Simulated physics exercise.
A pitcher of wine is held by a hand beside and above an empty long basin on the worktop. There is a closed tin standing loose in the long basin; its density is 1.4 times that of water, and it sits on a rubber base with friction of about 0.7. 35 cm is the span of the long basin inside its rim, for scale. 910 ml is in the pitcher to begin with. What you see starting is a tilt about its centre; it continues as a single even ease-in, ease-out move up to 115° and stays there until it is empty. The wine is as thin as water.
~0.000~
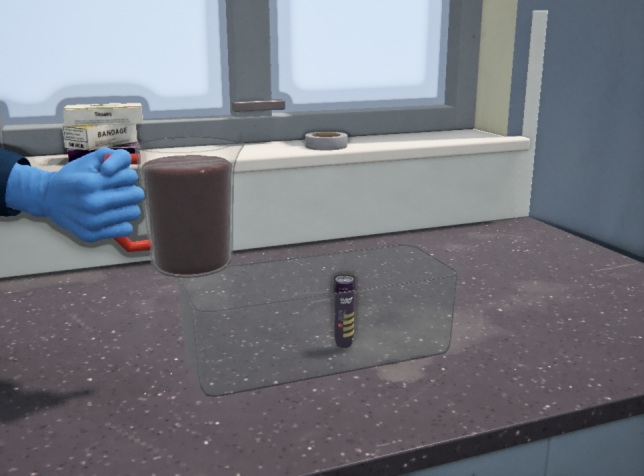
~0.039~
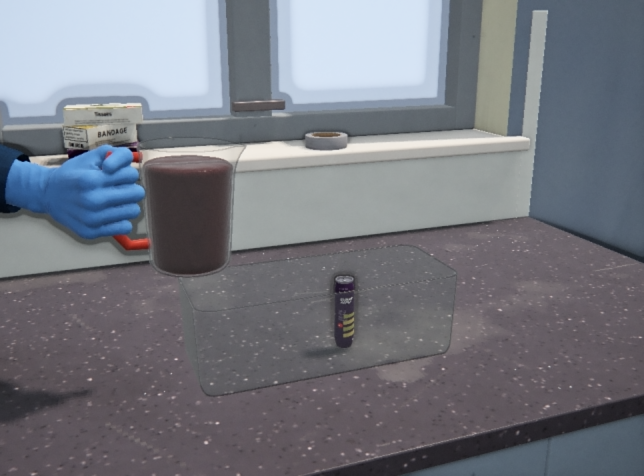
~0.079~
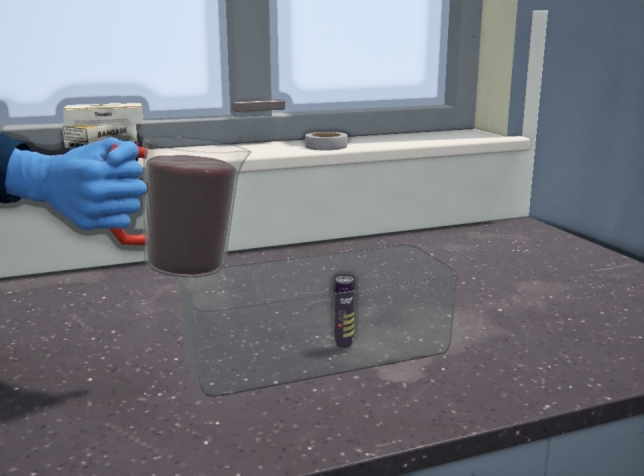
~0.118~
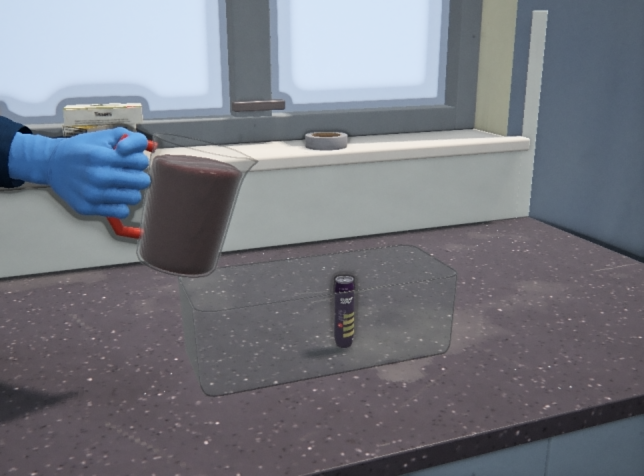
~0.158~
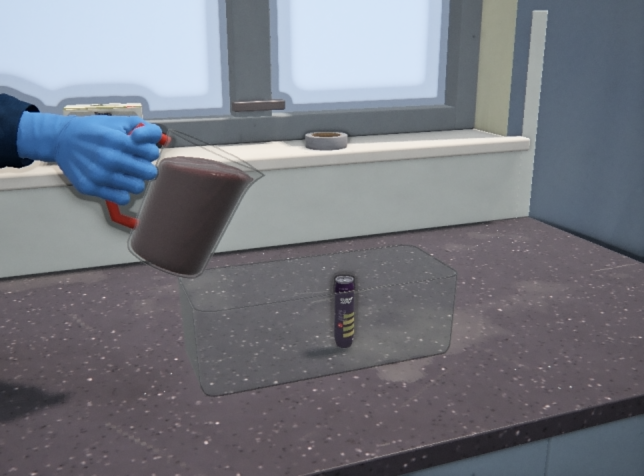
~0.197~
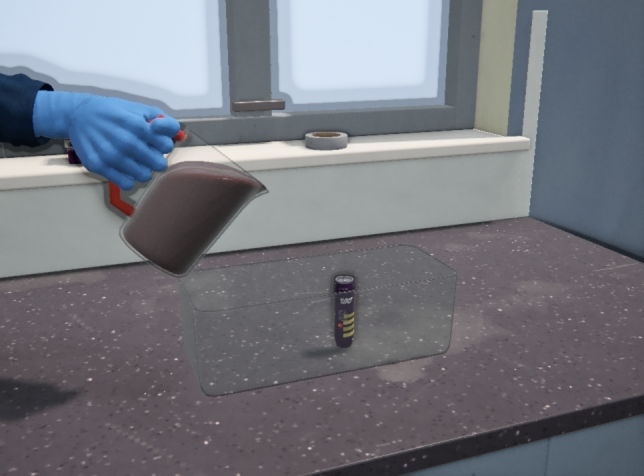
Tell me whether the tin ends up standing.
It does.
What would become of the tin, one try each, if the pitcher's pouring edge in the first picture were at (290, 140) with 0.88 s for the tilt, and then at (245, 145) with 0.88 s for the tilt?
In the first try it comes down; in the second it remains standing.
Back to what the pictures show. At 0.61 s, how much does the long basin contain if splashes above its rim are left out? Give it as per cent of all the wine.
Around 82 in a hundred.
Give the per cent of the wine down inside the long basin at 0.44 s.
34 %, give or take.
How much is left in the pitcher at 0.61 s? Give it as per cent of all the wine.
I'd say some 10 per cent remains.
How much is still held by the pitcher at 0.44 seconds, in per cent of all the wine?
Close to 50 in a hundred.
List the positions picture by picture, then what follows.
It leans 0°; its right rim is at (244, 143); the wine meets the walls at (141, 166) and (230, 160); the long basin's rim runs from (186, 294) to (435, 260); the tin's top is at (344, 282), in the first frame.
It leans 2°; its right rim is at (246, 144); the wine meets the walls at (142, 165) and (231, 161), in the second frame.
It leans 7°; its right rim is at (251, 150); the wine meets the walls at (146, 161) and (235, 163), in the third frame.
It leans 16°; its right rim is at (258, 159); the wine meets the walls at (151, 165) and (241, 167), in the fourth frame.
It leans 27°; its right rim is at (265, 174); the wine meets the walls at (147, 189) and (247, 171), in the fifth frame.
It leans 40°; its right rim is at (269, 191); the wine meets the walls at (136, 204) and (258, 179), in the sixth frame.
Then, 0.44 s in, the tilt is 111° and 50 per cent is still to pour; the tin stands where it began.
Then, 0.61 s in, the tilt is 115° and 11 per cent is still to pour; the tin stands where it began.
Then, 0.79 s in, the tilt is 115° and 1 per cent is still to pour; the tin stands where it began.
Then, 0.99 s in, the tilt is 115° and 0 per cent is still to pour; the tin stands where it began.
Finally, the tin stands where it began.
